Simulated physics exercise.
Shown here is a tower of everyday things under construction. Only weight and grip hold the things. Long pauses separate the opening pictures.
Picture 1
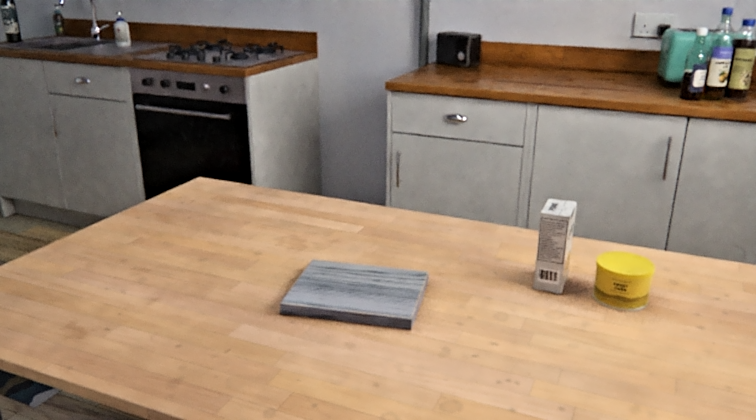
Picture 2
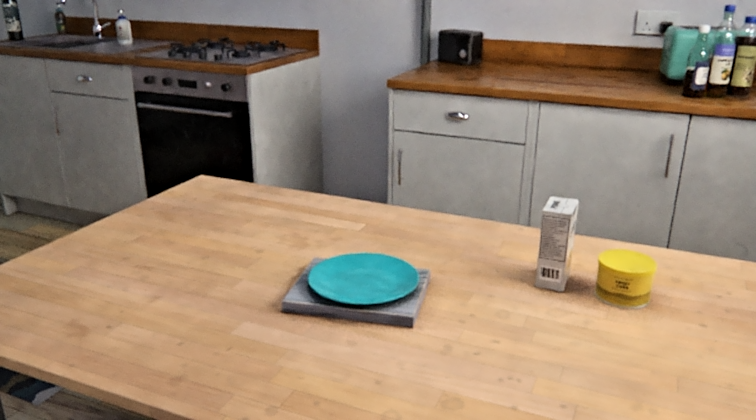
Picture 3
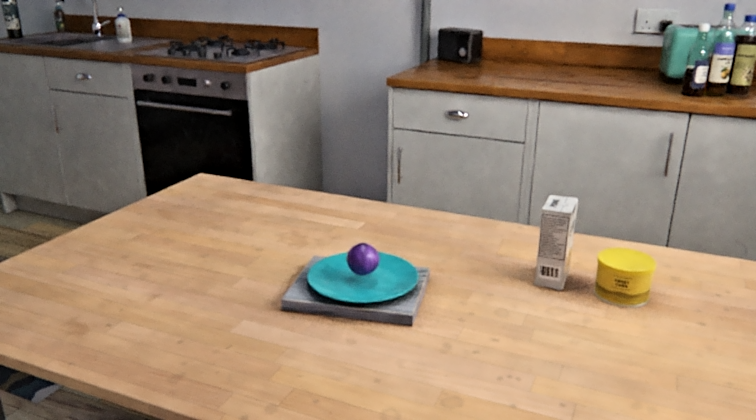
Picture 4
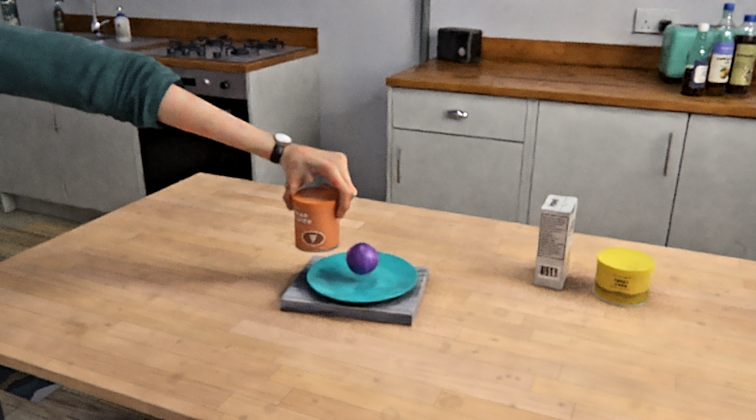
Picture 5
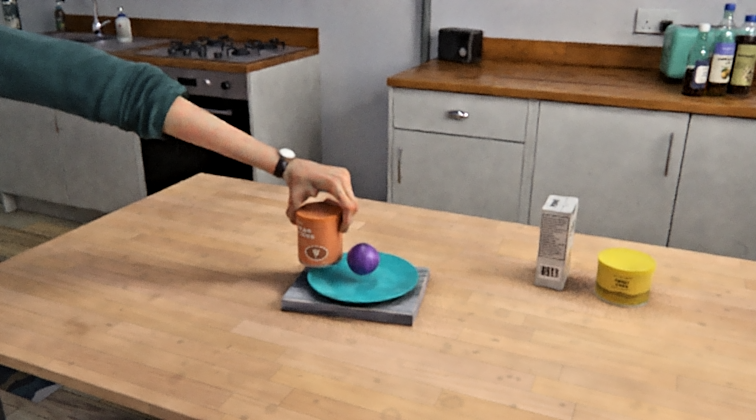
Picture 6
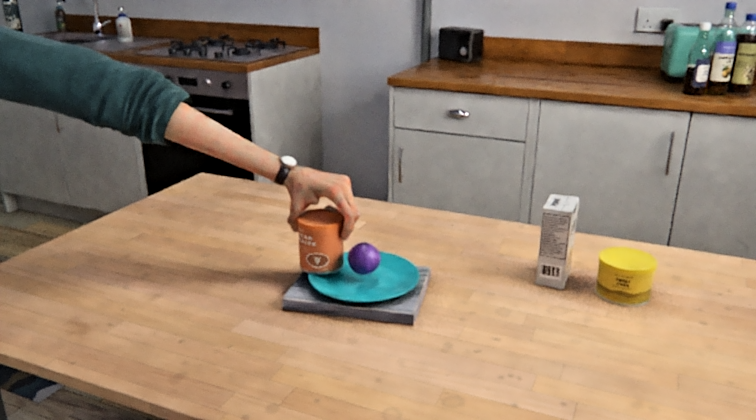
To begin with, a grey board lies on a wooden table beside a white carton and a yellow tub. A turquoise plate appears on the board, then a purple onion on the plate. A hand reaches in from the left and lowers an orange pot onto the plate's left side, still gripping it.
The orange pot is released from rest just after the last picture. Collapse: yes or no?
Collapse: No.
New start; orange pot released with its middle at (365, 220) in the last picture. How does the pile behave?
Well, it topples after that.
Then, 1.10 s on from there, no change.
Then, 2.30 s on from there, orange pot resting near (321, 242).
In the end, all 6 unmoved. At the end, from the last picture's camera, orange pot near (321, 242). The pile holds.
